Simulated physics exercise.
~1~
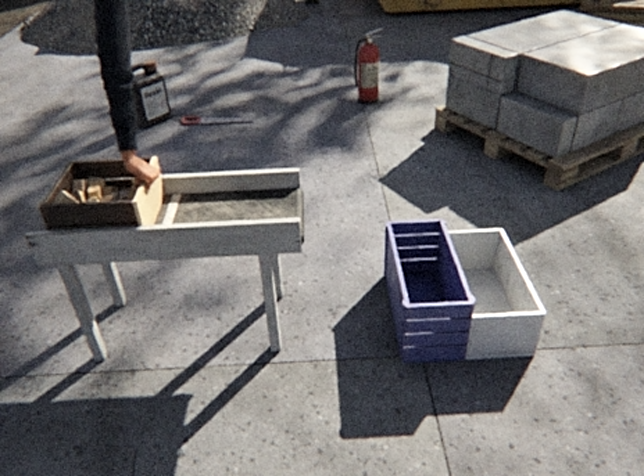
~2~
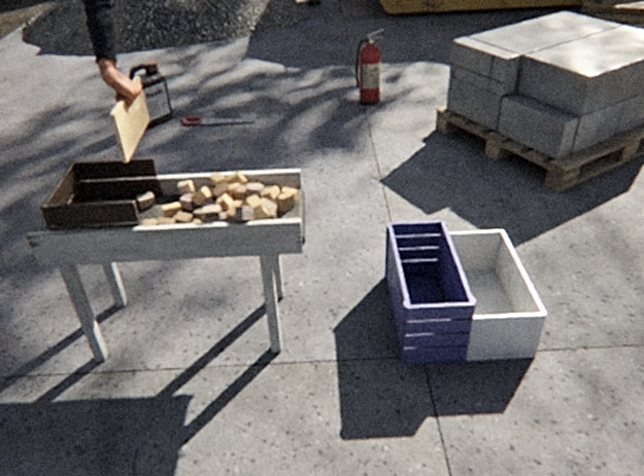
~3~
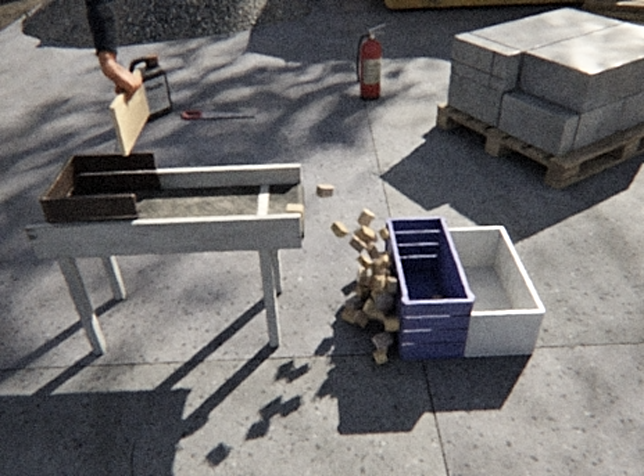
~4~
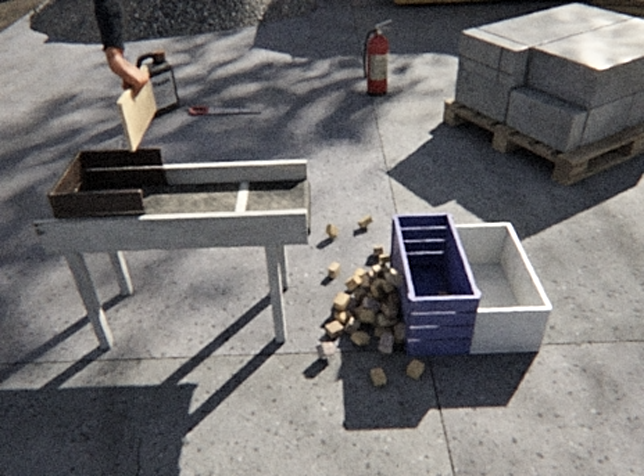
On a sunlit paved yard, a hand lifted a board from a wooden pen on a raised belt, and the small wooden blocks inside rode right and flew off the end, mostly piling on the ground short of the blue tote.
